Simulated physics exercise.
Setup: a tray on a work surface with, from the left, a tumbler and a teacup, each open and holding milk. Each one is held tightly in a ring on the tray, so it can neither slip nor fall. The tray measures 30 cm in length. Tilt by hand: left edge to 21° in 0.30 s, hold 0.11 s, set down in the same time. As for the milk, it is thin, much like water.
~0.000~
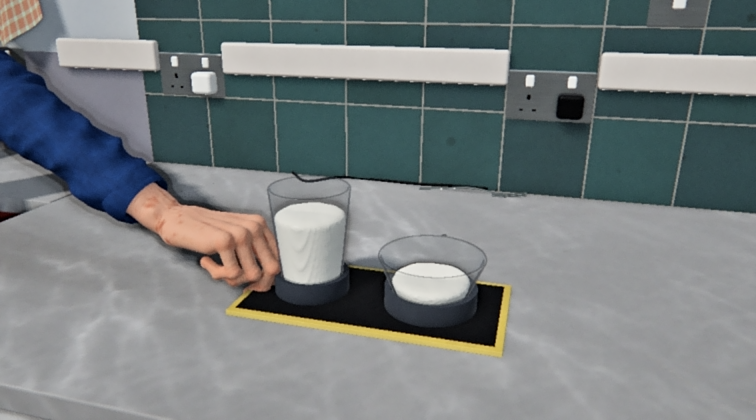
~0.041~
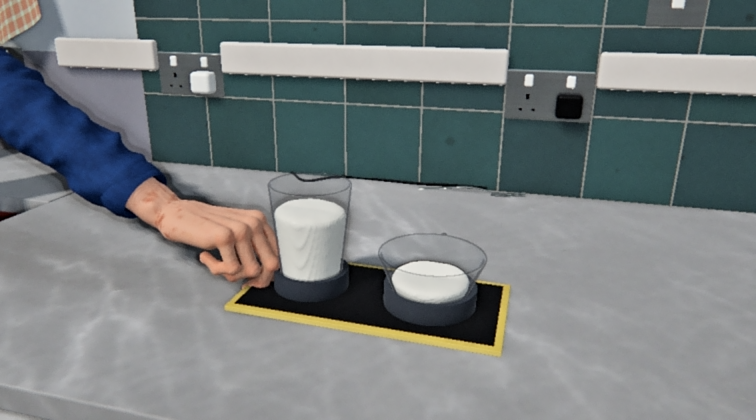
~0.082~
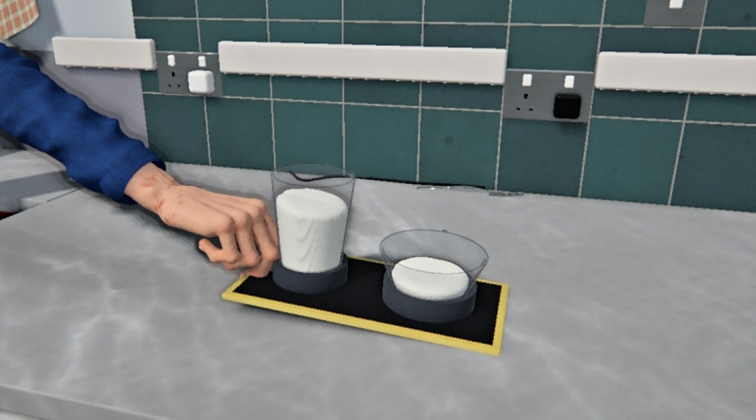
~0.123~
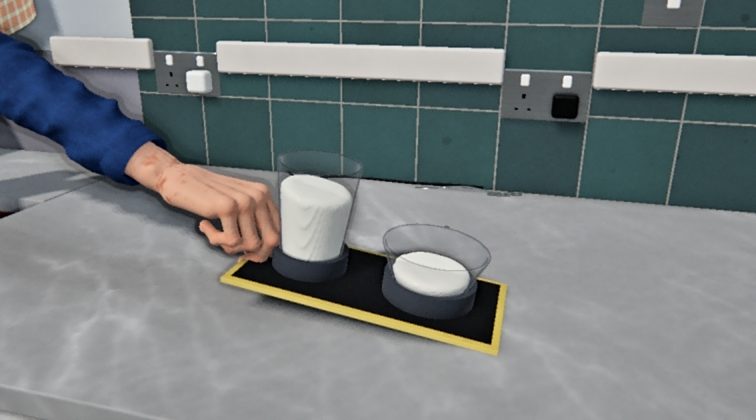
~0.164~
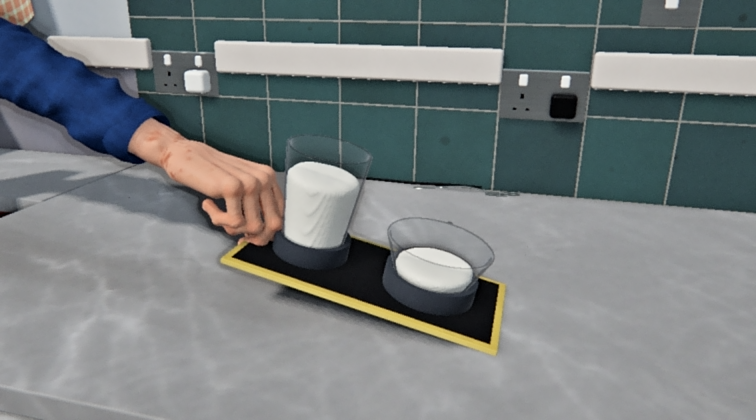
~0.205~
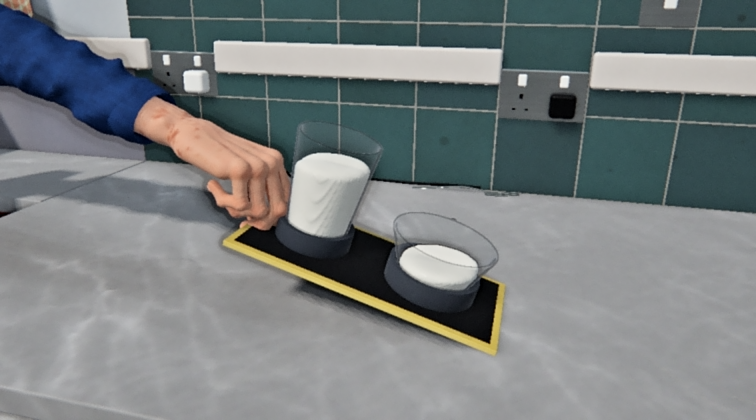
A hand in a blue sleeve lifted the left end of a black, yellow-edged tray on a grey counter, steadily tilting it while two clear containers of white liquid leaned to the right.
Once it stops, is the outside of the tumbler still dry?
Some escapes.
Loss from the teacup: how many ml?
The amount is roughly 2 ml.
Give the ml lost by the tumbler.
About 6 ml.
Then, 0.39 s in, the slope is 21°; losses from the left are 6, 2 ml.
Then, 0.58 s in, the slope is 8°; losses from the left are 6, 2 ml.
Then, 0.77 s in, the slope is 0°; losses from the left are 6, 2 ml.
Then, 0.96 s in, the slope is 0°; losses from the left are 6, 2 ml.
Finally, losses from the left are 6, 2 ml.
